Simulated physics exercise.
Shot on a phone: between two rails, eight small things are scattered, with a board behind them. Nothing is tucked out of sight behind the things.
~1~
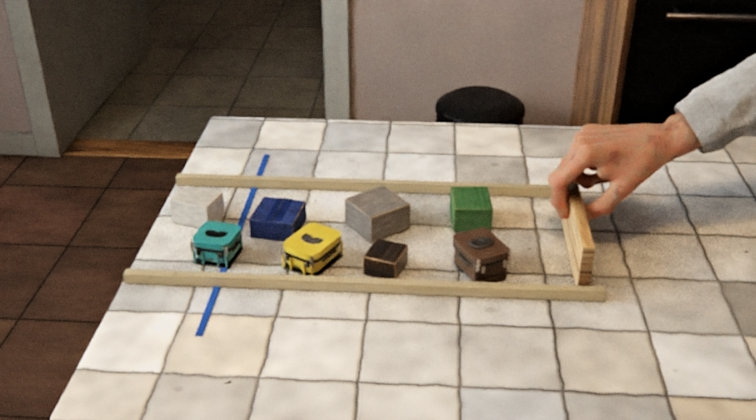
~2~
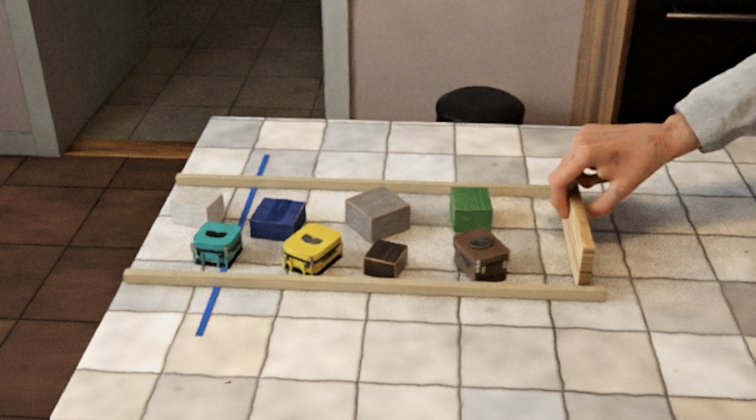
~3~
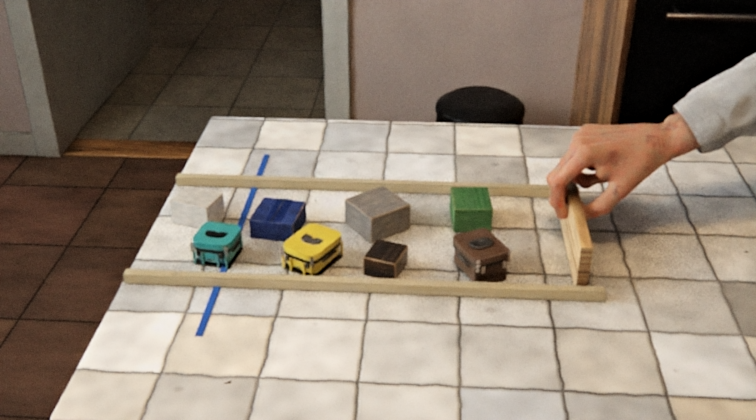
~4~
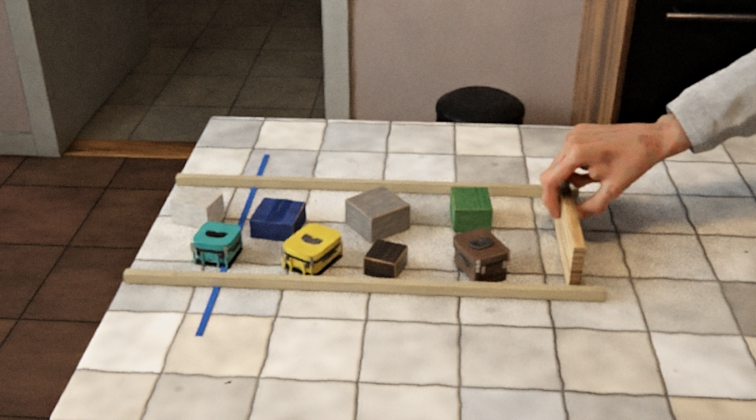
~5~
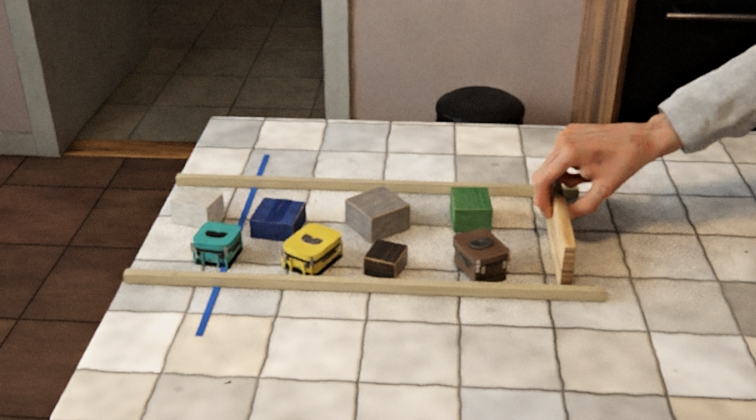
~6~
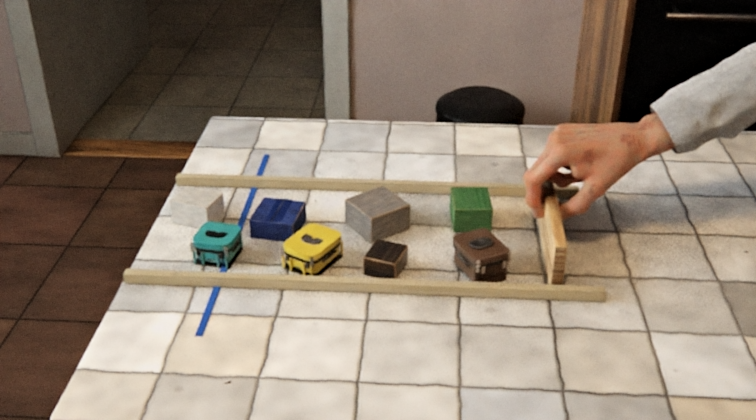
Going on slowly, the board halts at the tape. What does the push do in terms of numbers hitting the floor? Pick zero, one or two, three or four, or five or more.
It sends three or four to the floor.
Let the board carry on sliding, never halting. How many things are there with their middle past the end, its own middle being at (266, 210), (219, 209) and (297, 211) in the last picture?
That makes 2, 4, 1.
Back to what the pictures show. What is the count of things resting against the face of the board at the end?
2.
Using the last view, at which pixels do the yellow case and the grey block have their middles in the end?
Final centres, in order: Near (137, 244), near (181, 206).
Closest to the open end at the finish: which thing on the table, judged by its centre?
It's the yellow case.
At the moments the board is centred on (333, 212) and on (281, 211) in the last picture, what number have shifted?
That makes 8 at the first spot and 8 at the second.
A little later, none off yet; white block at rest near (198, 208); turquoise case at rest near (218, 245); blue box at rest near (278, 220).
When it is over, the number that fall off is three or four; down, blue box, turquoise case and white block.
